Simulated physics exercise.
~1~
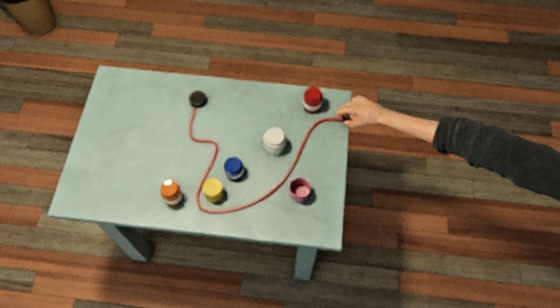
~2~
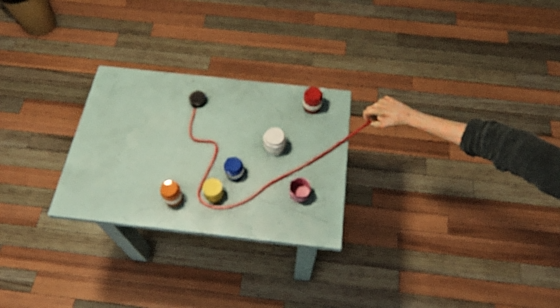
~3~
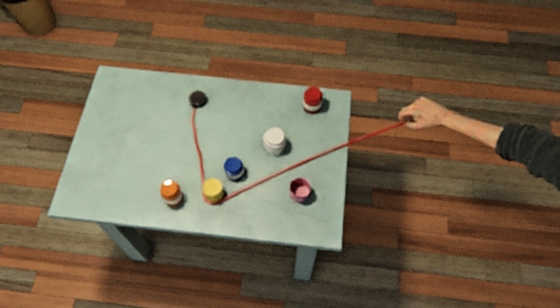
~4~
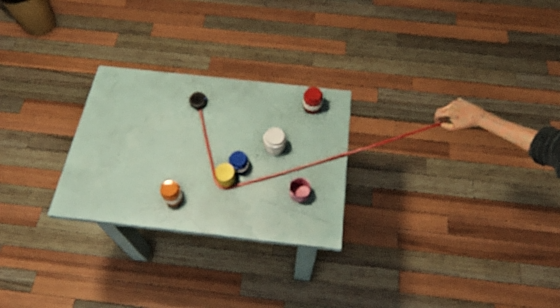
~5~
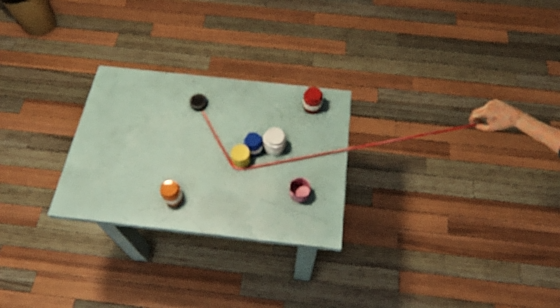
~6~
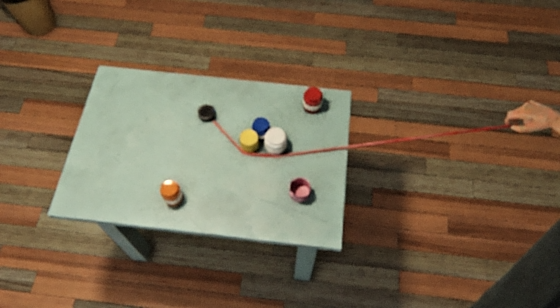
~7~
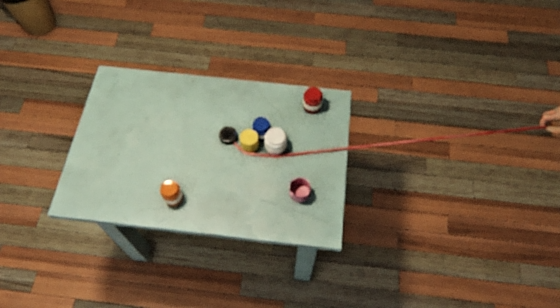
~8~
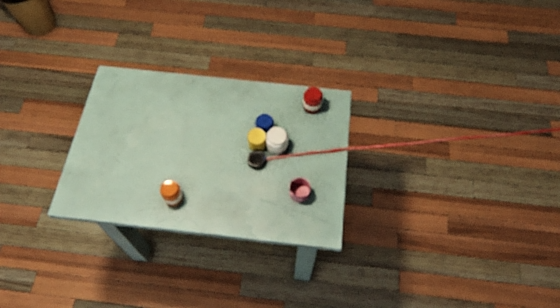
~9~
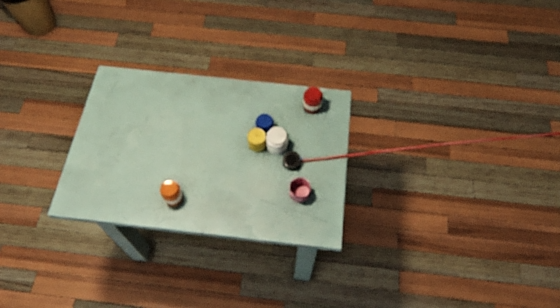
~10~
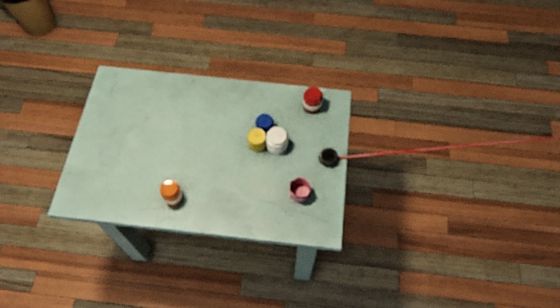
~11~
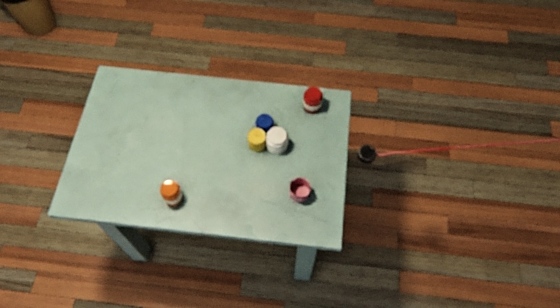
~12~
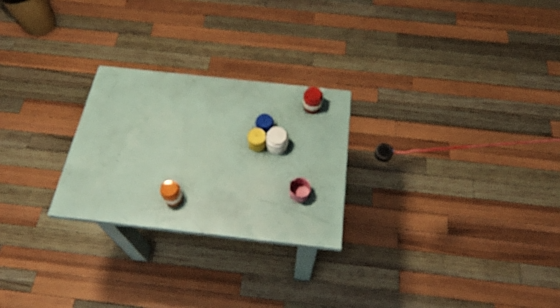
A pale green table stands on a striped wooden floor, seen from above. A red cord runs from a black disc at the upper left, around yellow and blue jars near the middle, to a hand at the right edge; white, red, orange and pink containers sit around them. The hand pulls the cord rightward until it tightens, dragging the yellow and blue jars up and right beside the white one. The disc then slides down past the cluster and across the table. It leaves the right edge, trailing the cord, while the jars stay bunched.
